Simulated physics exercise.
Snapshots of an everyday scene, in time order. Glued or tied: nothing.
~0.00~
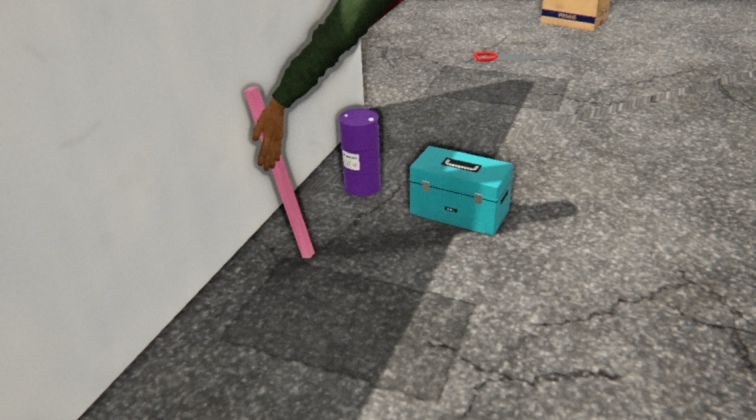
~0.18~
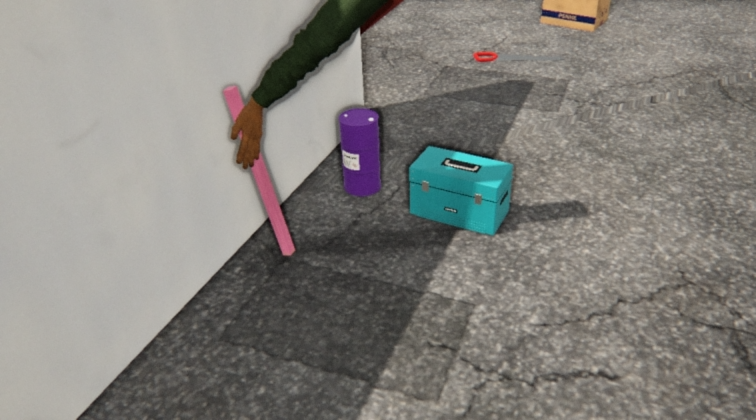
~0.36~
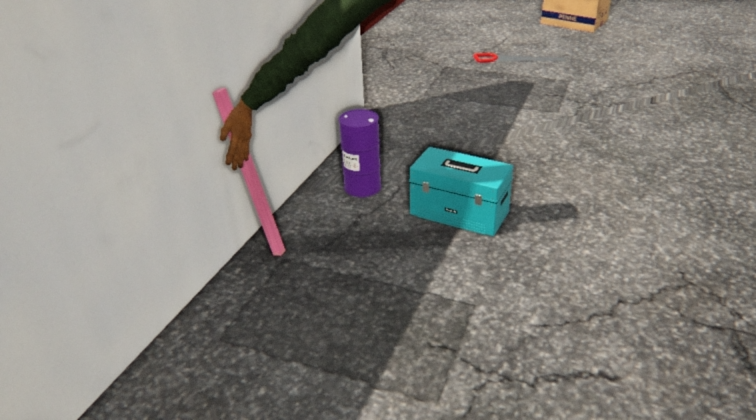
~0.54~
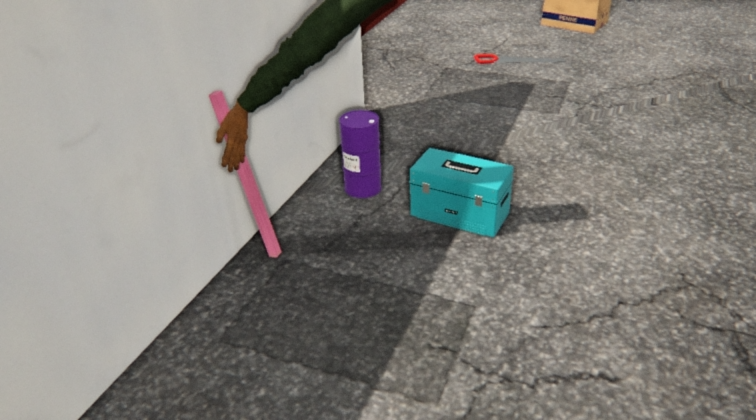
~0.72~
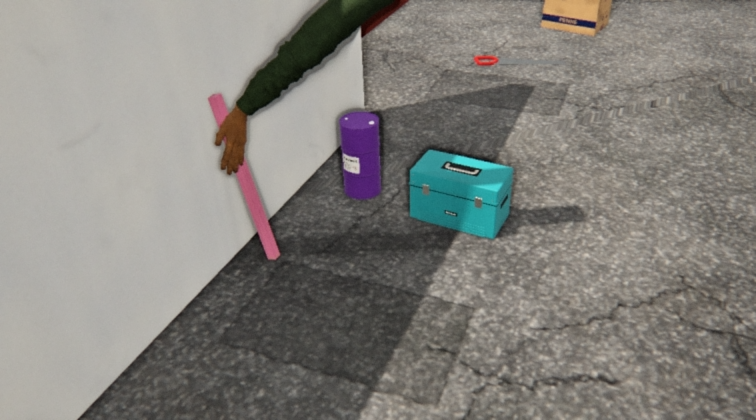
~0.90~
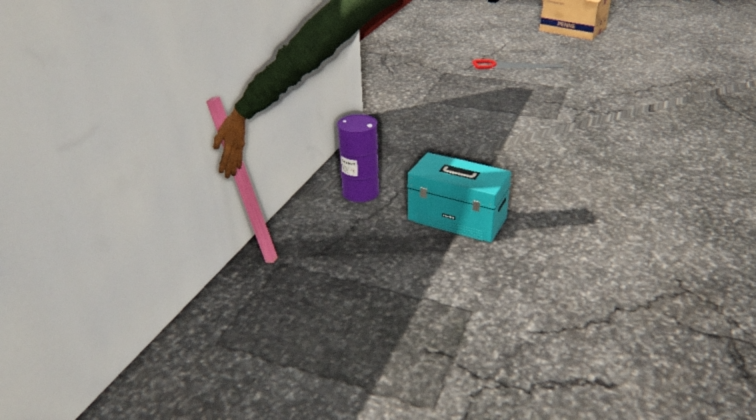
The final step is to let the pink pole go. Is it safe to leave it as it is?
Yes, it is going to stay motionless.
By 1.10 s, all is still.
By 1.60 s, pink pole resting near (244, 185).
When it is over (2.2 s), all 3 as before. End places, in pixels of the last picture, pink pole near (244, 185). The pole remains leaning.
